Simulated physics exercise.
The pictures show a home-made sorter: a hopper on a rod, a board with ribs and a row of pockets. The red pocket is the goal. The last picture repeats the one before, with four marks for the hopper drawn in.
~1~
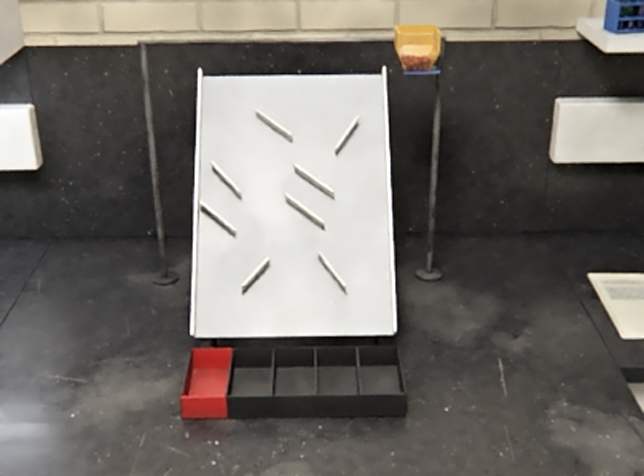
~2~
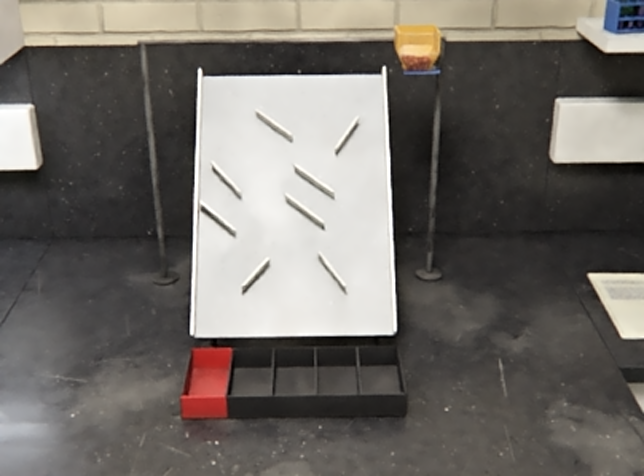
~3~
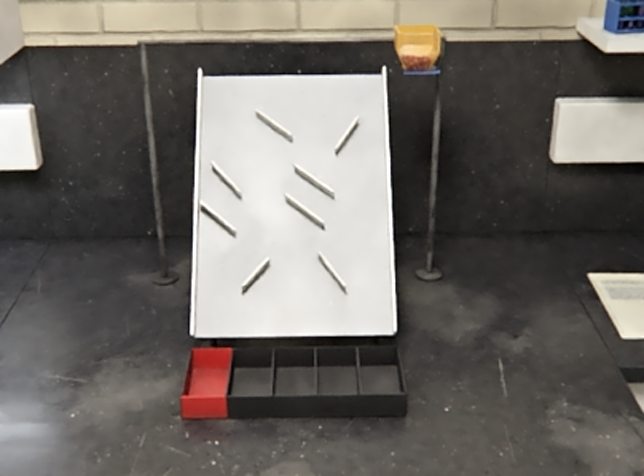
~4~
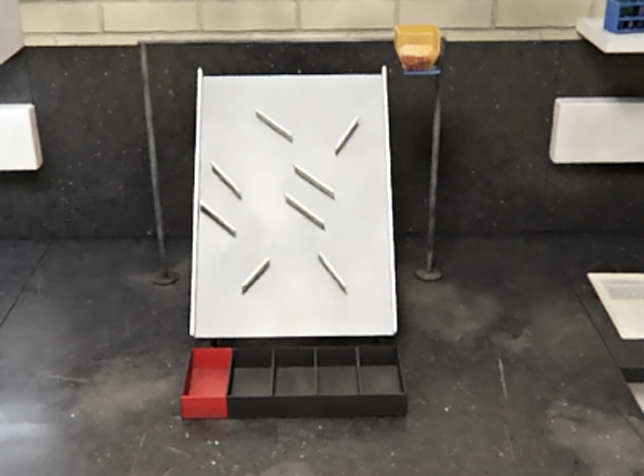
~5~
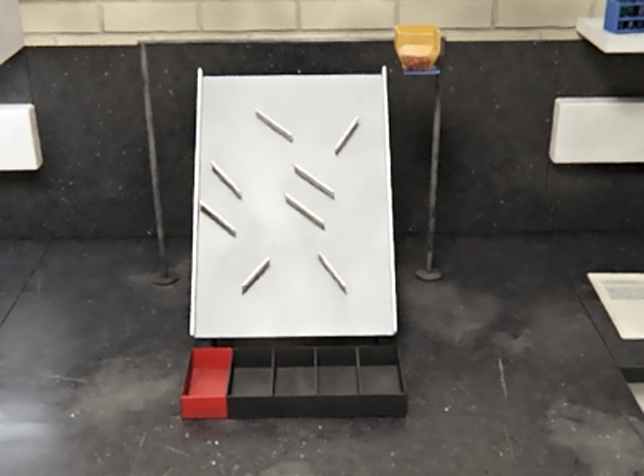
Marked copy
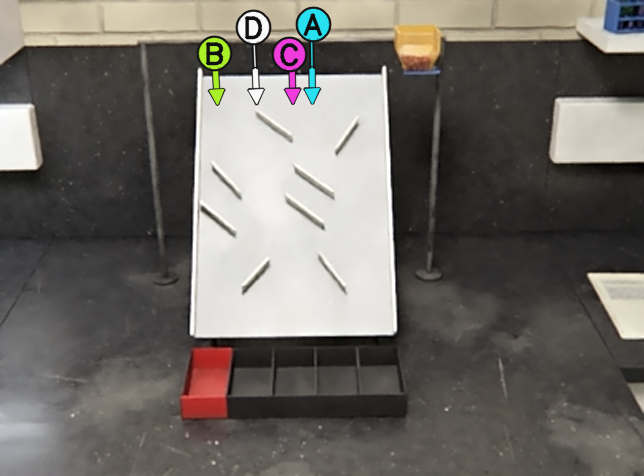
A tilted white board with short slanted ribs stands on a dark, scuffed surface before a black backdrop and pale brick, seen from the front and slightly above. Below it sits a row of five open pockets, the leftmost red and the others black, while an orange hopper holding reddish pellets tops the right-hand of two dark rods. Nothing visibly moves, and the camera stays still.
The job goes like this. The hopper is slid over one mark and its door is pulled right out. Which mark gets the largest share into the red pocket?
I would pick mark B.
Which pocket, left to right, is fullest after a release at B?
It is the first one.
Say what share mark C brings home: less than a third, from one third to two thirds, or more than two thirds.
Mark C gives less than a third.
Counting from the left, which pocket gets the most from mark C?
It is the fifth one.
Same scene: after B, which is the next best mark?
Here it is mark D.
On the marked copy, mark A meets the board at (312, 98); mark B meets the board at (217, 99); mark C meets the board at (292, 98); mark D meets the board at (256, 98).
With A, just a few in the red pocket, the larger part in other pockets, about a tenth outside the box.
With B, roughly half in the red pocket, roughly a third in other pockets, about a tenth outside the box.
With C, not one piece in the red pocket, almost all in other pockets, just a few outside the box.
With D, about a tenth in the red pocket, the larger part in other pockets, about a tenth outside the box.
